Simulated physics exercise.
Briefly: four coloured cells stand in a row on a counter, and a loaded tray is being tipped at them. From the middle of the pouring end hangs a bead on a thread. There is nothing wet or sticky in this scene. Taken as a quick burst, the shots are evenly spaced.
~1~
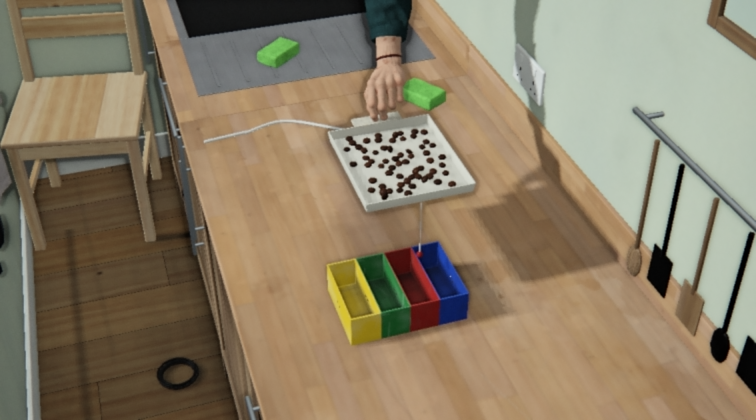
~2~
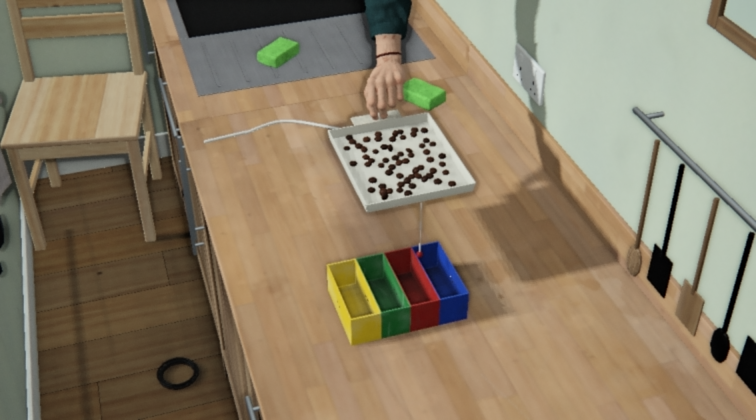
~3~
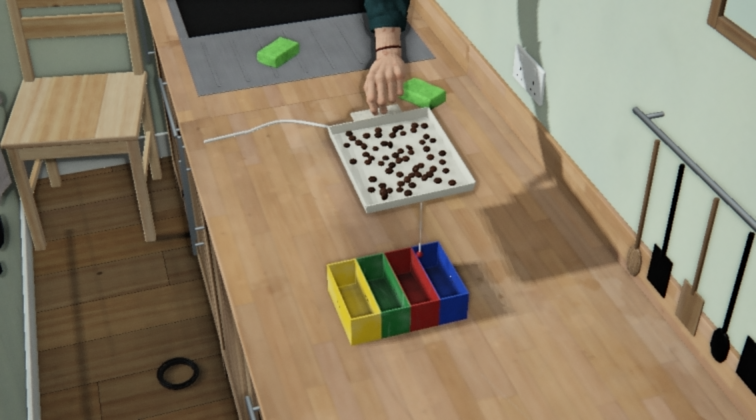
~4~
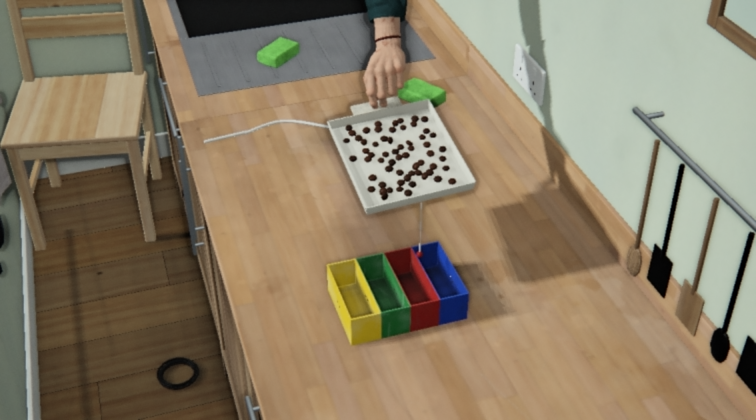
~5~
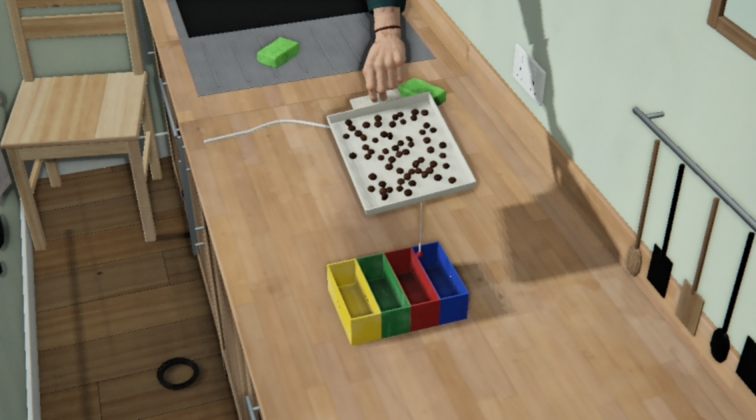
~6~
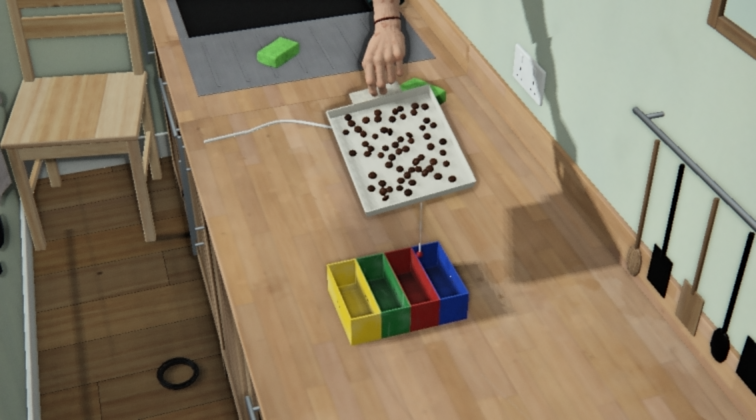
On a wooden kitchen counter, a hand holds the far edge of a white tray scattered with small brown pieces, behind a row of yellow, green, red and blue cells. The hand slowly raises that edge, and the tray gradually tilts toward its near left corner, the pieces staying spread across it.
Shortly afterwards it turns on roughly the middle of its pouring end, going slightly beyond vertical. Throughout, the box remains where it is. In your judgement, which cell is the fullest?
In my judgement the green cell is fullest.
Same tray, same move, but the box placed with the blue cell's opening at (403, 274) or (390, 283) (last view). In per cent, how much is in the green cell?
Trial 1 around 0 percent, trial 2 around 0 percent.
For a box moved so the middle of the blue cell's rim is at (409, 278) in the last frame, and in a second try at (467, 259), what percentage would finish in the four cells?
Result, in turn: 100 %, 80 %.
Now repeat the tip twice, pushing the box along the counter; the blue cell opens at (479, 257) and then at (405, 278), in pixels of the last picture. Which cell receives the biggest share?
That yellow cell, then the red one.
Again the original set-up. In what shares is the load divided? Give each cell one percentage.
Result, per cent by cell: Yellow 10; green 70; red 10; blue 0.
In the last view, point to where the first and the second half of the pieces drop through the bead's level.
Close to (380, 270), then close to (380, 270).
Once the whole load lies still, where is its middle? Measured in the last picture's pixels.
Around (385, 305).
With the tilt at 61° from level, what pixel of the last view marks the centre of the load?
Roughly at (394, 188).
Soon after the last picture, tray tipped steeply; all on the tray.
A little later, tray tipped right over; most on the tray; a small part in the green cell; a stray few in the yellow cell; about a quarter falling or outside the box.
Later still, tray tipped past a quarter turn; most in the green cell; a small part in the red cell; a small part in the yellow cell; a stray few in the blue cell; a stray few falling or outside the box.
At rest, tray tipped past a quarter turn; most in the green cell; a small part in the red cell; a small part in the yellow cell; a stray few in the blue cell; a stray few outside the box.
